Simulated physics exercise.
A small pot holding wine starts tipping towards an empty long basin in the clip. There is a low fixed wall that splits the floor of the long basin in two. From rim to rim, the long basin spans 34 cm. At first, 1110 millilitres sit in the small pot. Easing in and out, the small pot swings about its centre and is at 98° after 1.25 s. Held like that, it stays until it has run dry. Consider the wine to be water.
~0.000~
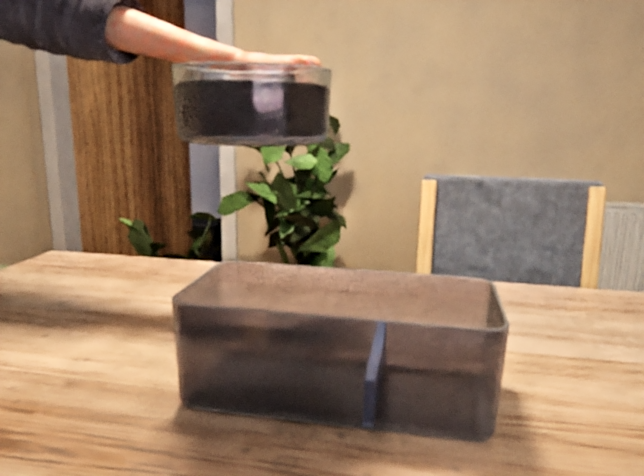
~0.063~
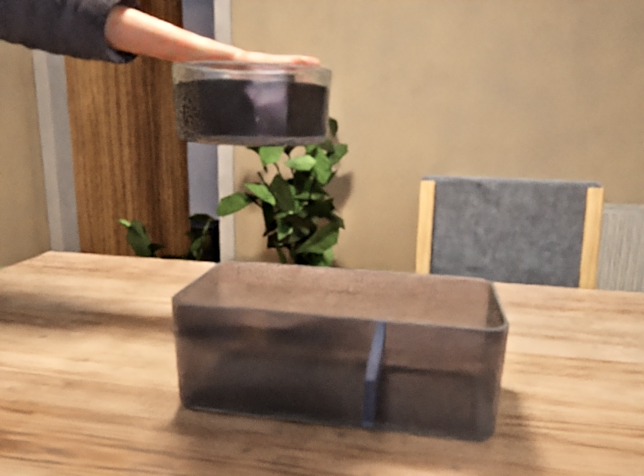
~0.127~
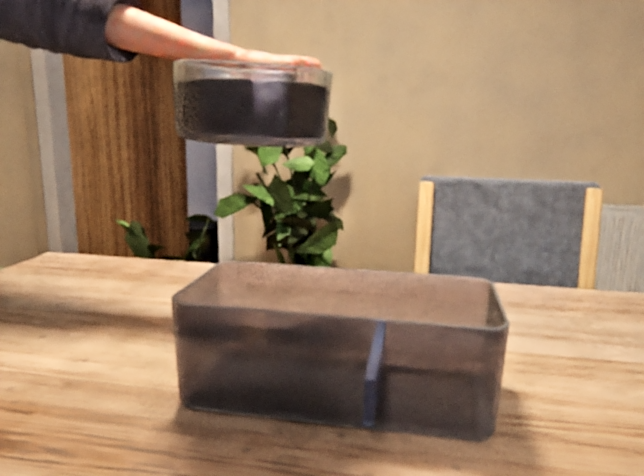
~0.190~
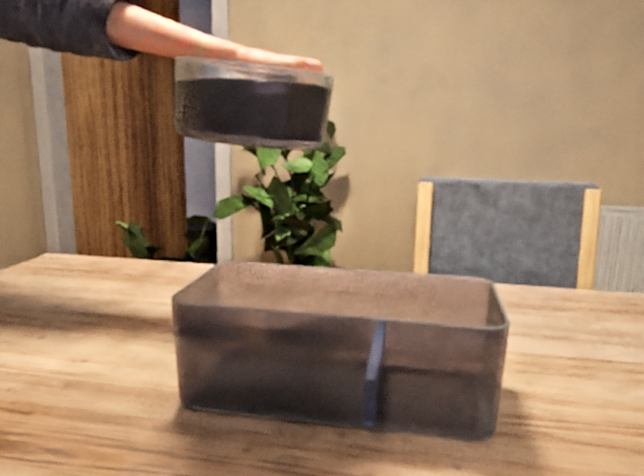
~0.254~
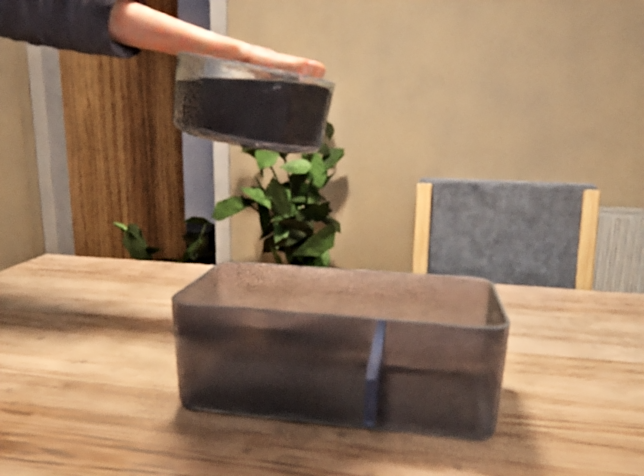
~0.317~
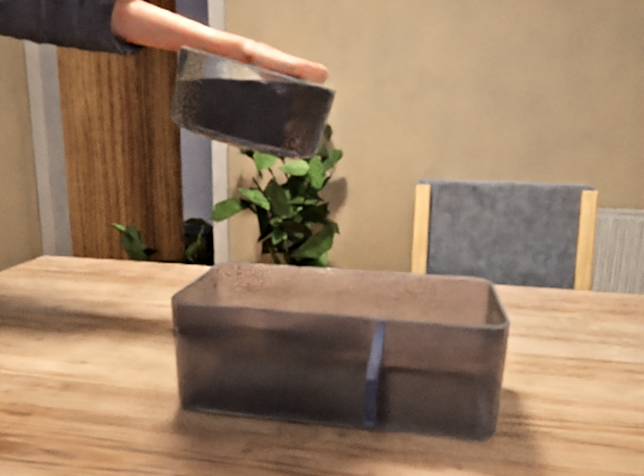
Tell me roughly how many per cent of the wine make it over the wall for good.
Roughly 66 per cent make it over.
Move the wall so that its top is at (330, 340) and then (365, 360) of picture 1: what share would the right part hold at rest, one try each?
One try each: Around 95 percent and then around 60 percent.
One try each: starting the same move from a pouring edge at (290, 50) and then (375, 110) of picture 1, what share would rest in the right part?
Try 1: 35 %; try 2: 80 %.
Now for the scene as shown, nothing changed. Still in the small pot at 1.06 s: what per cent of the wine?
About 12 % is still there.
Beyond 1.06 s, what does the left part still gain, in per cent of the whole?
I'd put it at some 22 percent.
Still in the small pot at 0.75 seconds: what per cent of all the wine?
I'd put it near 50 percent.
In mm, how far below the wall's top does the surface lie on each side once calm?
Noted: Left near 40 mm, right near 12 mm.
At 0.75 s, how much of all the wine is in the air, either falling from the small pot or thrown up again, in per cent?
About 38 per cent.
By 0.75 s the tilt is 64° and 50 per cent is still to pour, 2 is left of the wall and 11 right of it.
By 1.06 s the tilt is 93° and 11 per cent is still to pour, 12 is left of the wall and 65 right of it.
By 1.39 s the tilt is 98° and 1 per cent is still to pour, 30 is left of the wall and 66 right of it.
By 1.75 s the tilt is 98° and 0 per cent is still to pour, 33 is left of the wall and 66 right of it.
At rest 33 per cent lies left of the wall, 66 right of it and 1 outside.
